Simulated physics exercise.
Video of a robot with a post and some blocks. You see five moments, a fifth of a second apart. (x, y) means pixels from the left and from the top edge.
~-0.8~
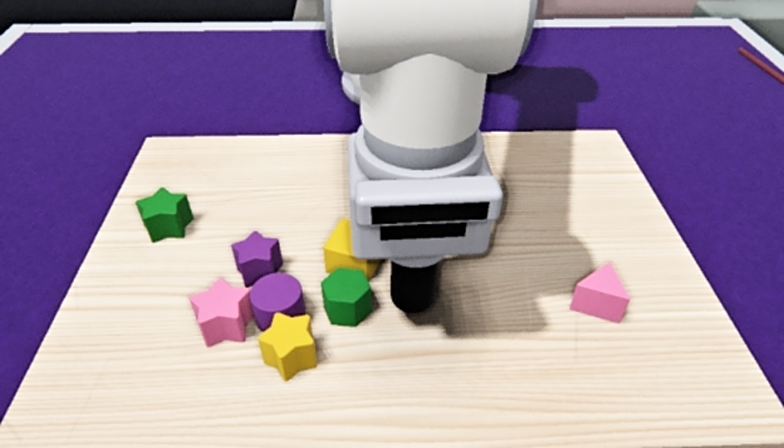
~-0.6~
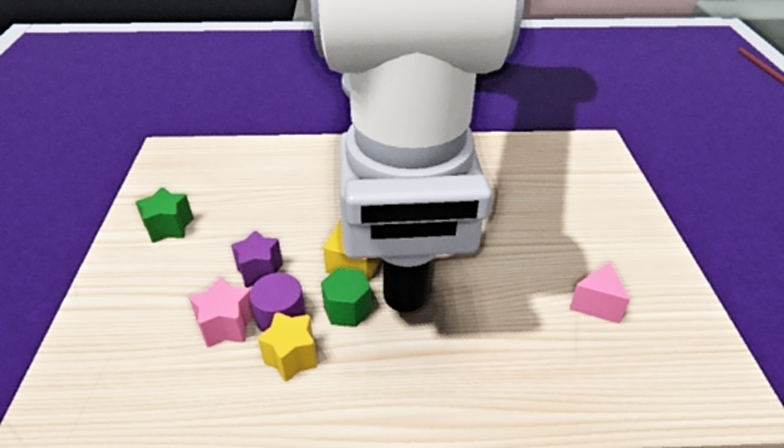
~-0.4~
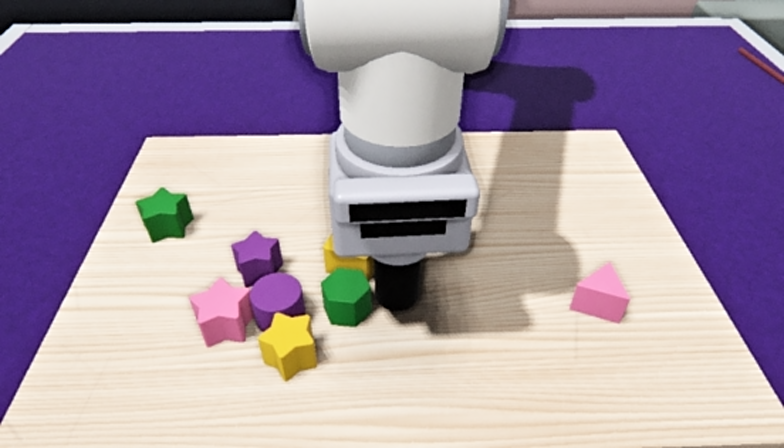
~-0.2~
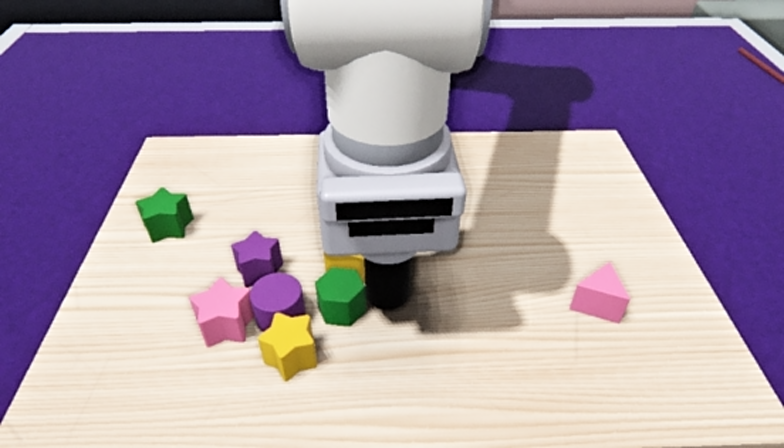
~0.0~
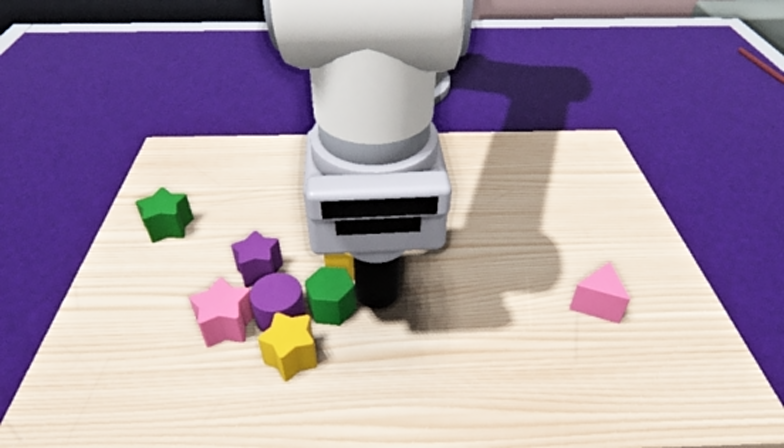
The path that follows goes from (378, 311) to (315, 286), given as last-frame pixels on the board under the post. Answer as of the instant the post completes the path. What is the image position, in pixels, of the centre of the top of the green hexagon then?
The top centre is at (265, 265).
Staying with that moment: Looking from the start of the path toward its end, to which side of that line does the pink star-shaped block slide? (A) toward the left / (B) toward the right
A - toward the left.
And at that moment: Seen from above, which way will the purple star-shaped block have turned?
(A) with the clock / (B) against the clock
A: With the clock.
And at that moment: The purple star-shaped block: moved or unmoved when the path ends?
Moved off its spot.
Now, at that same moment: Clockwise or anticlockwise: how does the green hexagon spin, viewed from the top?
Watching from overhead, you'd notice the green hexagon rotating counter-clockwise.
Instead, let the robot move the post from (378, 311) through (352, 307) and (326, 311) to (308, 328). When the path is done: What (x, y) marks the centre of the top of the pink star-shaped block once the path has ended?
My estimate: (186, 306).
On the path given first. Halfway along, post (343, 280); pink star-shaped block (194, 308), turned 10° anticlockwise; purple circle (250, 287); green hexagon (296, 271).
At the end, post (312, 268); pink star-shaped block (171, 318), turned 25° anticlockwise; purple star-shaped block (242, 242), turned 35° clockwise; purple circle (224, 289); green hexagon (265, 265), turned 25° anticlockwise.
